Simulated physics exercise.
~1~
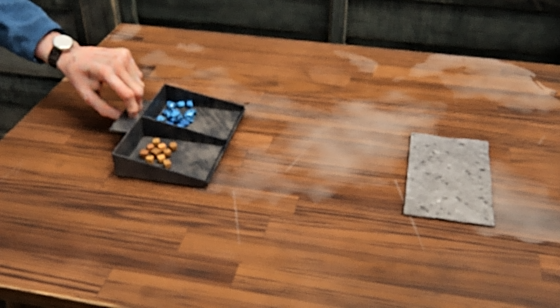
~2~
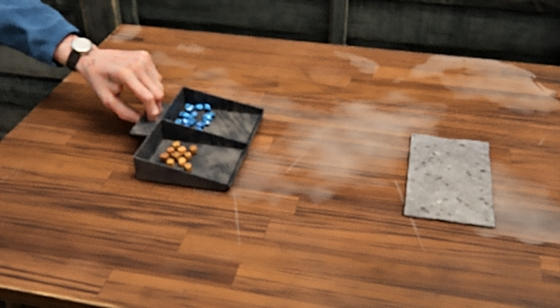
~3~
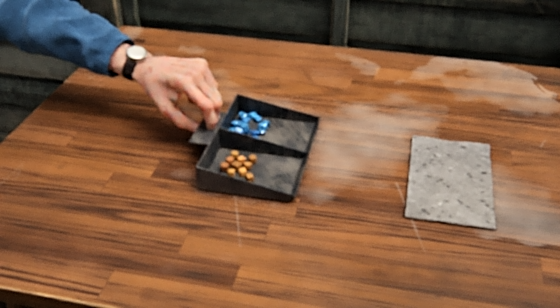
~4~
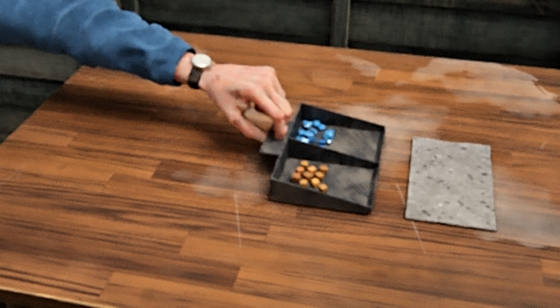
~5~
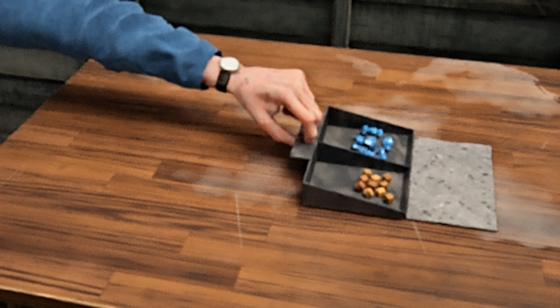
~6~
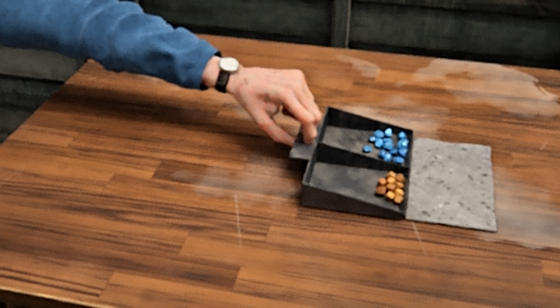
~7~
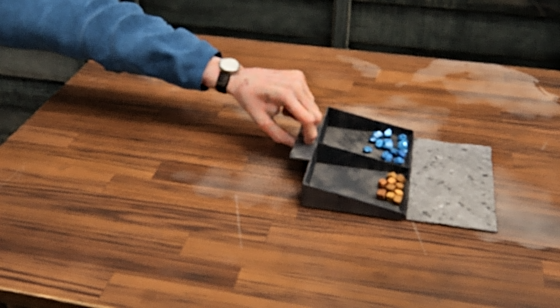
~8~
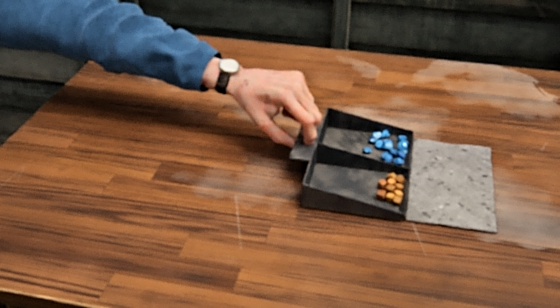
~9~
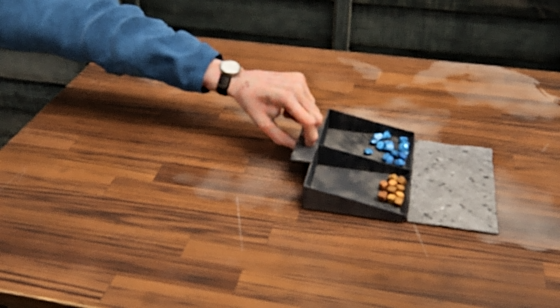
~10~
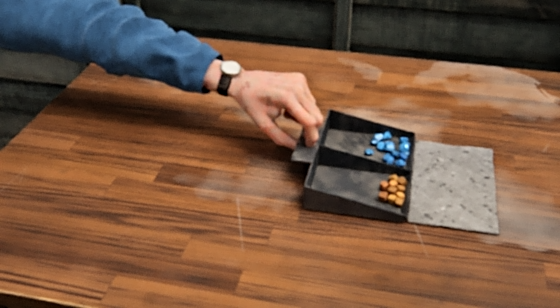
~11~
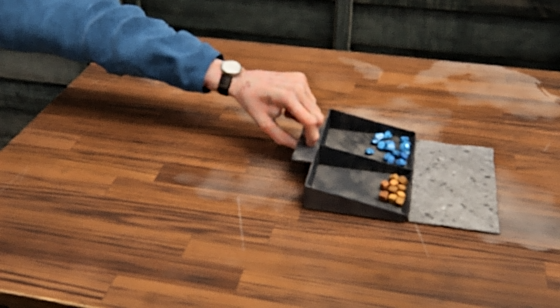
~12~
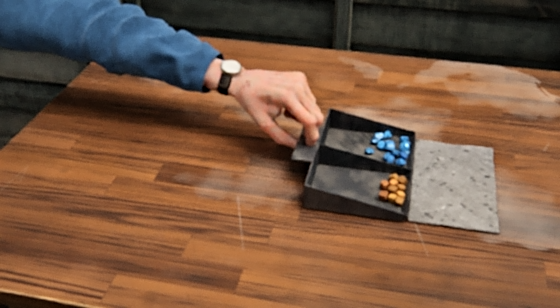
The clip shows a hand pushing a divided black tray of small blue and orange pieces rightward across a wooden table until it stops against a flat grey slab. Both groups slide forward towards the front rim and remain inside as the hand stays at the tray.
